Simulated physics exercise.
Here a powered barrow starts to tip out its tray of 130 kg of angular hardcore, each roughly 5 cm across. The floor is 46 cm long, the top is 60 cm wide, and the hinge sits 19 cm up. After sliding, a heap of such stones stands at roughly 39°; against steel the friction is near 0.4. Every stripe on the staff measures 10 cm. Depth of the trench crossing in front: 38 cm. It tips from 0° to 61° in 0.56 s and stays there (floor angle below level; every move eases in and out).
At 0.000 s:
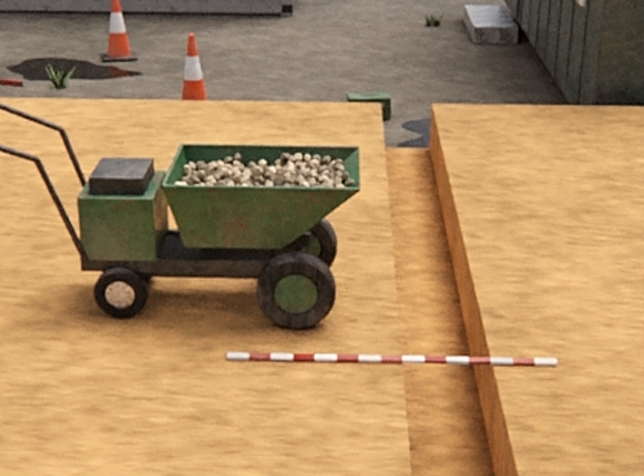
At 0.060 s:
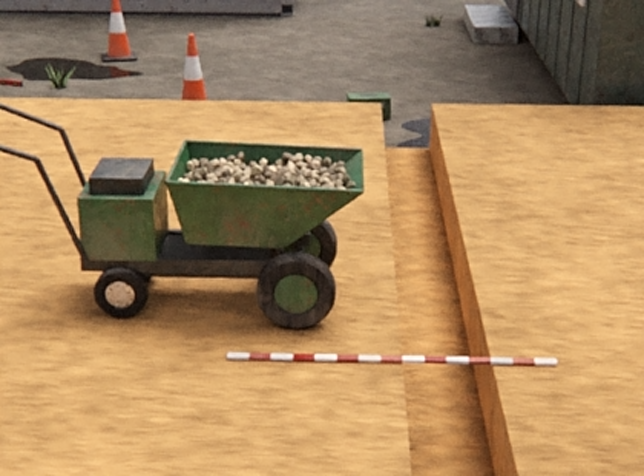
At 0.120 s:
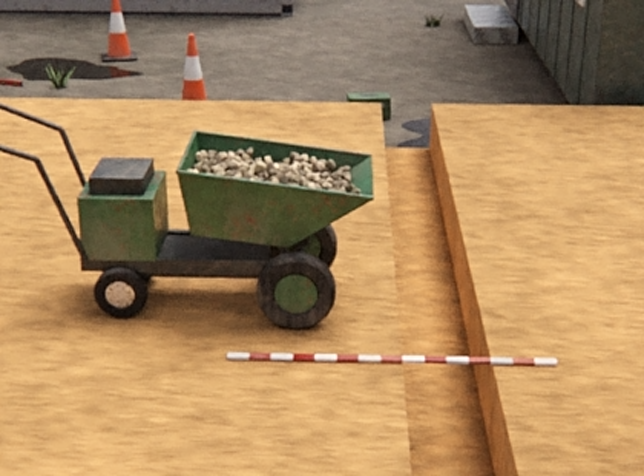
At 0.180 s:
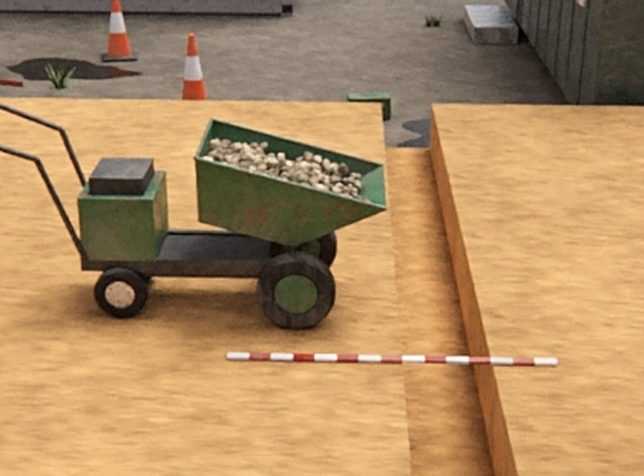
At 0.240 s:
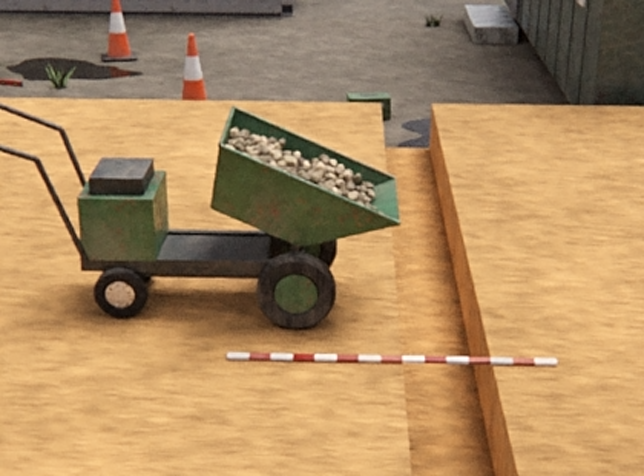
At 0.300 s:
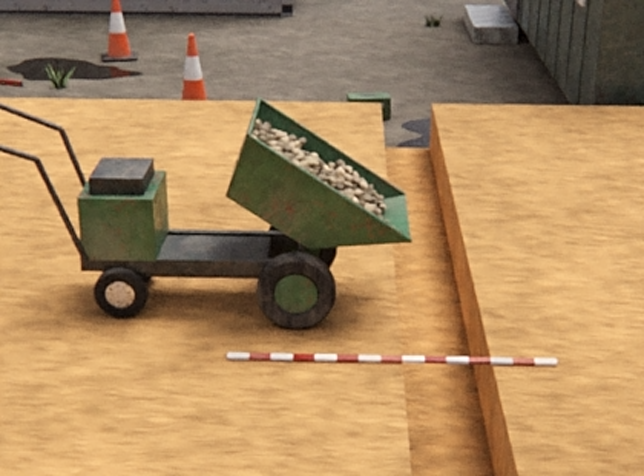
A small green powered barrow loaded with pale stones stands on sandy ground left of a narrow trench, seen from the side and slightly above. A red-and-white striped staff lies across the trench in front, with two orange-and-white cones, grey ground and a dark container behind. The tray swings up at its left end and tilts steadily toward the right, its stones sloping with it, while the wheels and camera stay still.
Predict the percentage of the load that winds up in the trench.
My prediction is about 73 per cent.
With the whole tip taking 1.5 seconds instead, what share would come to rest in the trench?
Probably about 80 in a hundred.
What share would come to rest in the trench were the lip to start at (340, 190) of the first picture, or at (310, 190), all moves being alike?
85 and 80 %.
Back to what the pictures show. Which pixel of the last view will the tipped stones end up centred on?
About (451, 353).
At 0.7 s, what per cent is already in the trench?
At that moment: Approx. 10 %.
After 0.4 s the floor is at 51°; 100 % in the tray; the foremost stones are at (403, 245).
After 0.7 s the floor is at 61°; 91 % in the tray, 9 % in the trench; the foremost stones are at (468, 307).
After 1.0 s the floor is at 61°; 42 % in the tray, 42 % in the trench, 16 % past the trench; the foremost stones are at (575, 311).
After 3.0 s the floor is at 61°; 11 % in the tray, 73 % in the trench, 16 % past the trench; the foremost stones are at (641, 312).
